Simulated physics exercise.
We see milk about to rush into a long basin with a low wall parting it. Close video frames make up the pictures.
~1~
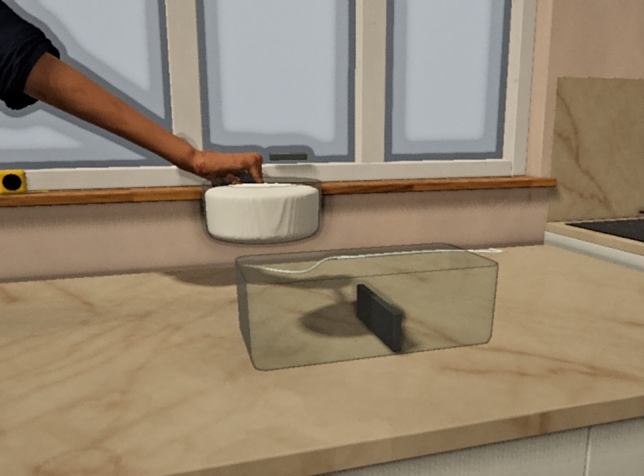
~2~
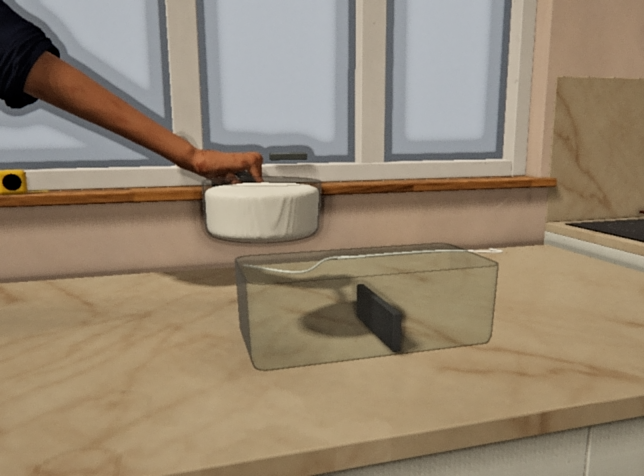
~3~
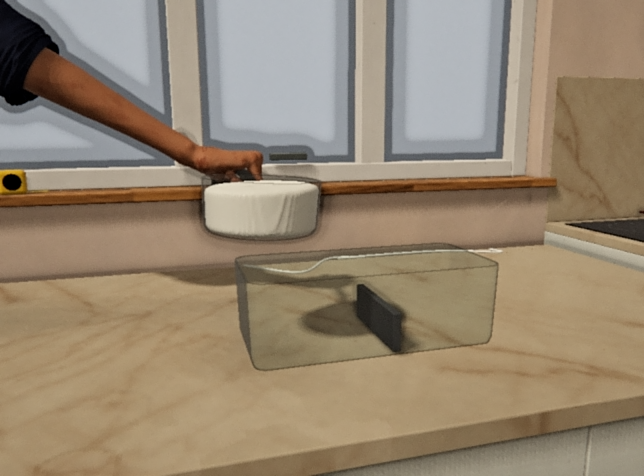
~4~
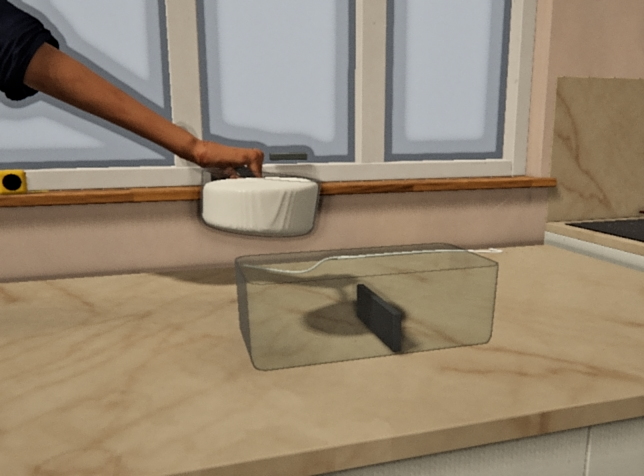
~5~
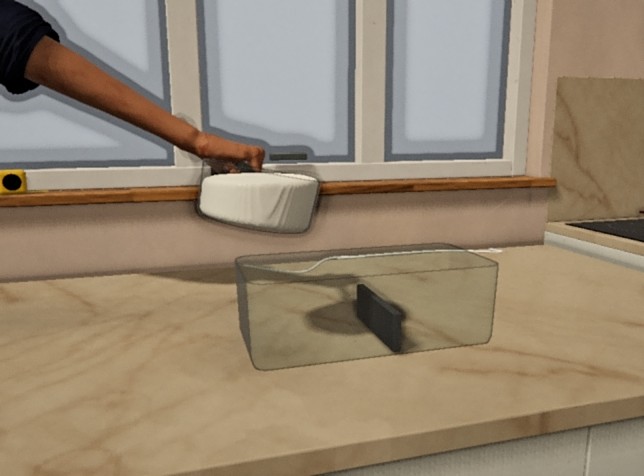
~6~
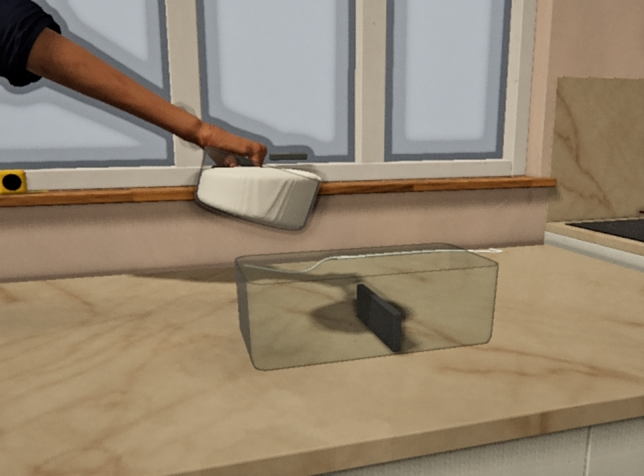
We see a hand holding a white, round container above a clear, long basin with a low dark wall inside, on a marble-patterned counter; the hand keeps the container nearly still, then gradually tilts it down to the right.
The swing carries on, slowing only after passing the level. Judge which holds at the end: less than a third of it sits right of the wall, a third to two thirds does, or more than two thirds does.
The share right of the wall ends up beyond two thirds.
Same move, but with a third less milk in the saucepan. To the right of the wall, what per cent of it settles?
I'd reckon close to 75 %.
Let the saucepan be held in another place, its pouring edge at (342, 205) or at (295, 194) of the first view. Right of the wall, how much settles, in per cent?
First try: About 90 %; second try: About 35 %.
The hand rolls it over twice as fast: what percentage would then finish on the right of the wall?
It comes to around 60 per cent.
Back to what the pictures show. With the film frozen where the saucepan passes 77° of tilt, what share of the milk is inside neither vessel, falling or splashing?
Close to 45 in a hundred.
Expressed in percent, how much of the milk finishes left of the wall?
Some 20 per cent.
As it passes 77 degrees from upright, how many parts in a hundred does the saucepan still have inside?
It still holds close to 40 per cent at that lean.
A moment on, the saucepan is tipped on its side and 40 per cent is still to pour, 8 is left of the wall and 9 right of it.
Next, the saucepan is tipped right over and 4 per cent is still to pour, 12 is left of the wall and 73 right of it.
Then the saucepan is tipped right over and 0 per cent is still to pour, 20 is left of the wall and 78 right of it.
Later the saucepan is tipped right over and 0 per cent is still to pour, 20 is left of the wall and 78 right of it.
Finally, 20 per cent lies left of the wall, 78 right of it and 2 outside.
